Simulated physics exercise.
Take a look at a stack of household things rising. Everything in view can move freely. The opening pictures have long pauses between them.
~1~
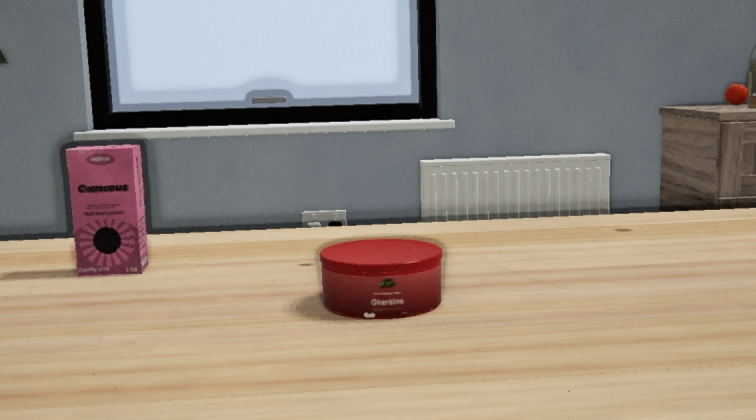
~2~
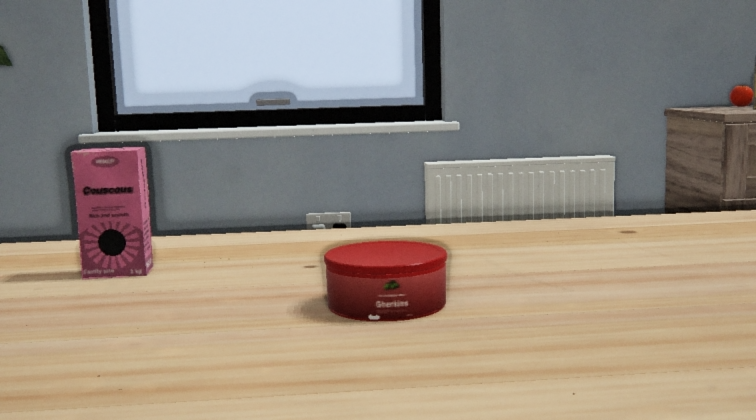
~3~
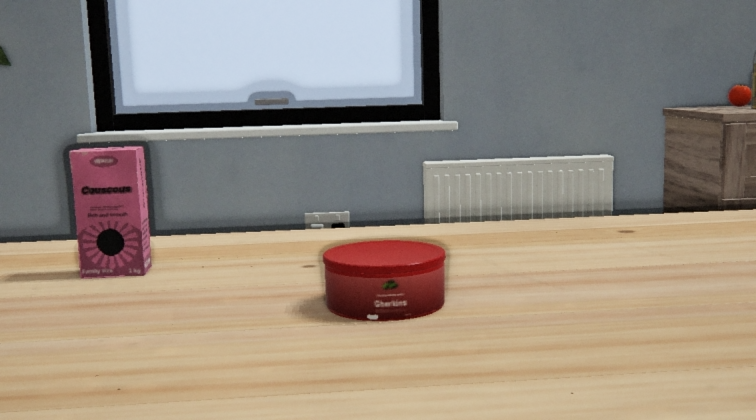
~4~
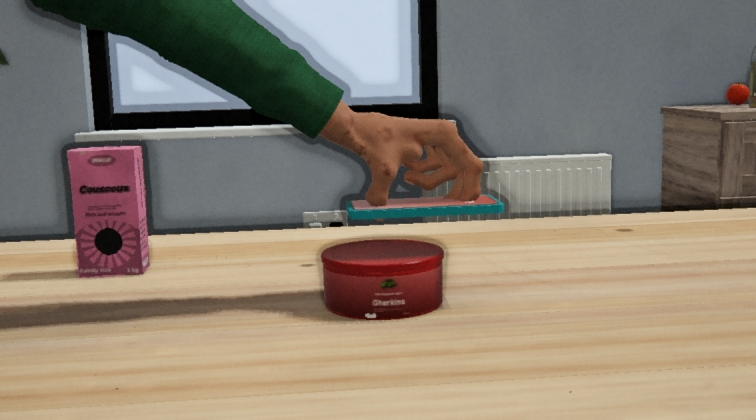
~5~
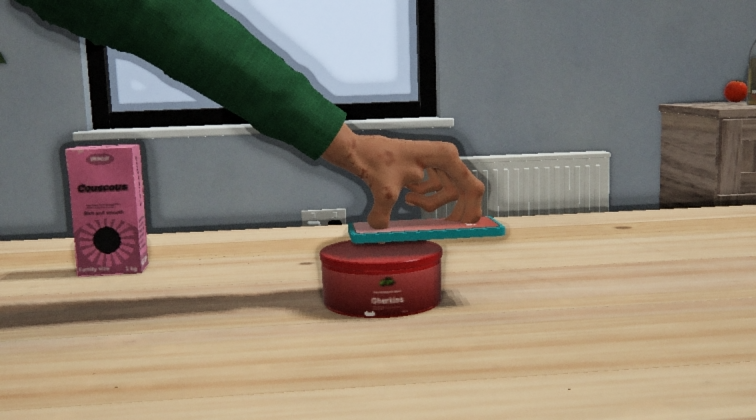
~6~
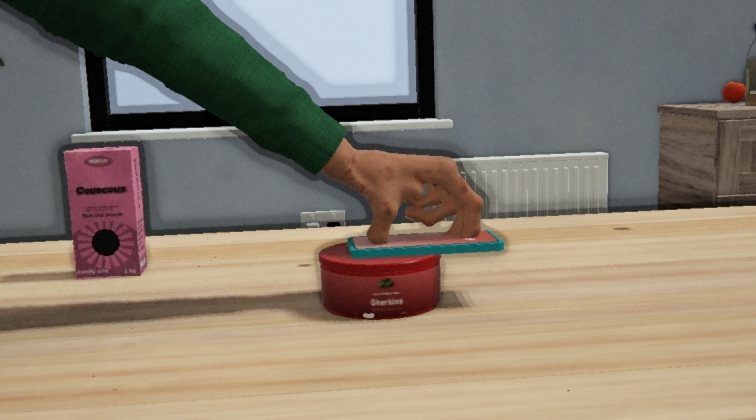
On a wooden table, a pink carton and a round red tub sat still until a hand in a green sleeve lowered a flat turquoise phone onto the tub's lid, off to the right.
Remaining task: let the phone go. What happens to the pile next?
The pile stands firm.
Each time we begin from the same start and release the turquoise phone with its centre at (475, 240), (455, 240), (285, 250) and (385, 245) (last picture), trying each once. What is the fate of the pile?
The pile goes down on try one, goes down on try two, goes down on try three and does not fall on try four.
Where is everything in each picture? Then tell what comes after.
In the first picture, the last thing is not in view yet; pink carton (109, 210).
In the second picture, the last thing is not in view yet; pink carton (114, 212).
In the third picture, the last thing is not in view yet; pink carton (113, 212).
The fourth picture shows coming down; turquoise phone (423, 206); pink carton (111, 211).
The fifth picture shows coming down; turquoise phone (425, 229); pink carton (109, 210).
The sixth picture shows in place under the hand; turquoise phone (424, 244); pink carton (108, 212).
Then, 1.00 s on from there, no change.
Then, 2.10 s on from there, turquoise phone resting near (424, 245).
In the end, all 3 unmoved. At the end, from the last picture's camera, turquoise phone near (424, 244). The pile keeps its balance.
